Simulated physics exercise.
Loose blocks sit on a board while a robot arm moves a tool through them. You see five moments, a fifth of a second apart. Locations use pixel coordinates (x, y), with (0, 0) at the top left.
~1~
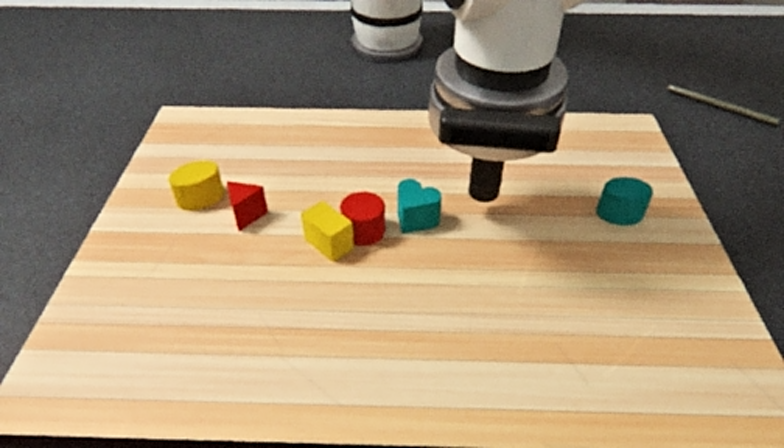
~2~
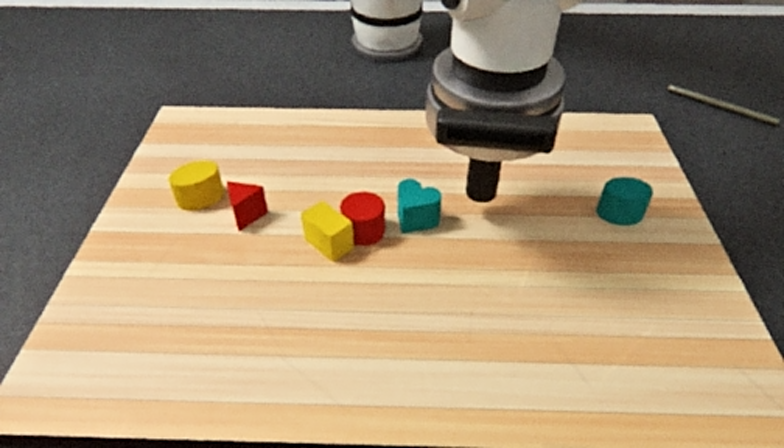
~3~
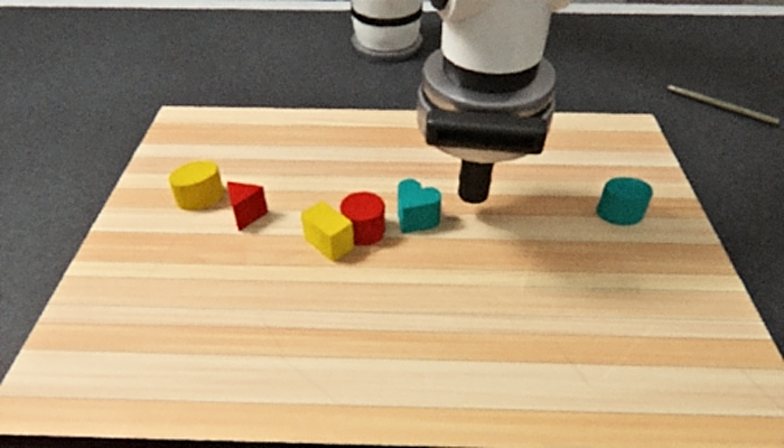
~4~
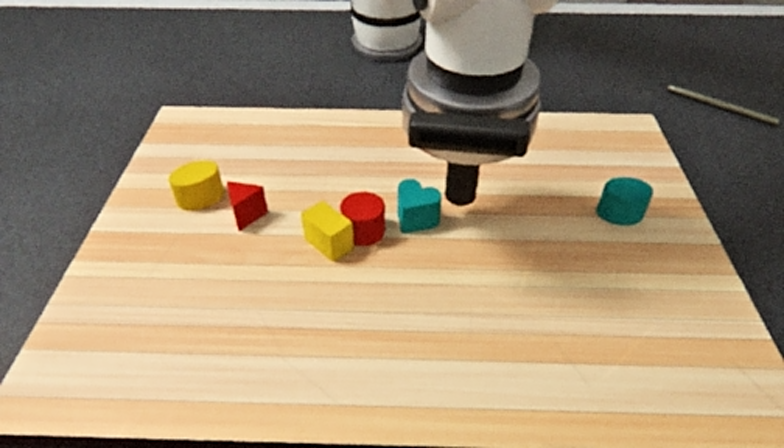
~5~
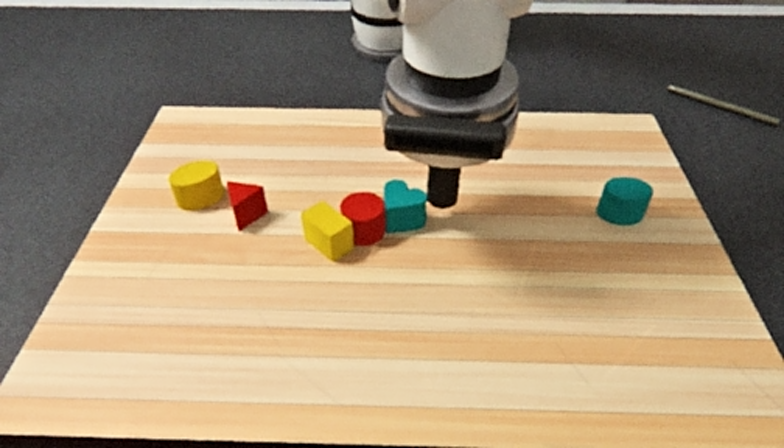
On a striped wooden board, a robot arm holds its dark tool to the right of a turquoise heart block, with red, yellow and turquoise blocks spread around. The tool slides slowly left through open space, then pushes the heart a short way left, up beside the red round block.
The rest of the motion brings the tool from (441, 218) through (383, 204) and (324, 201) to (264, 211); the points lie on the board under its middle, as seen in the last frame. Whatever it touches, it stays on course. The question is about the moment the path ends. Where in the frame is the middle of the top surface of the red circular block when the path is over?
Close to (313, 231).
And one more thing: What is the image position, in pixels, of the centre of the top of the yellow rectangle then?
It sits at (275, 242).
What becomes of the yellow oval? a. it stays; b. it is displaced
(a)
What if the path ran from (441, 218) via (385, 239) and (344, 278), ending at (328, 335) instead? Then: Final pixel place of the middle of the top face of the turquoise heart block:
So, by the moment the path ends, you'll find the top centre of the turquoise heart block at (329, 216).
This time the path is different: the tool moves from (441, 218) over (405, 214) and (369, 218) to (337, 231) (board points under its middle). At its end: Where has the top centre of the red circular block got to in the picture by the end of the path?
Its top centre lands on (258, 237).
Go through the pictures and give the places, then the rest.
In the first picture, tool tip at (483, 194); block tops, yellow oval at (193, 172); red triangular block at (241, 190); yellow rectangle at (326, 217); red circular block at (362, 205); turquoise heart block at (417, 193).
In the second picture, tool at (481, 194); blocks unchanged.
In the third picture, tool at (473, 195); blocks unchanged.
In the fourth picture, tool at (460, 197); blocks unchanged.
In the fifth picture, tool at (442, 200); yellow oval at (193, 172); red triangular block at (241, 190); yellow rectangle at (326, 217); red circular block at (362, 205); turquoise heart block at (402, 194).
What follows on the original path. One third of the way, tool at (383, 185); yellow rectangle at (289, 232), turned 20° clockwise; red circular block at (324, 217); turquoise heart block at (349, 194), turned 55° anticlockwise.
Two thirds of the way, tool at (321, 183); yellow rectangle at (275, 242), turned 25° clockwise; red circular block at (313, 230); turquoise heart block at (308, 200).
At the end, tool at (260, 192); yellow oval in place; red triangular block at (221, 195); yellow rectangle at (275, 242), turned 25° clockwise; red circular block at (313, 231); turquoise heart block at (290, 203), turned 175° anticlockwise.
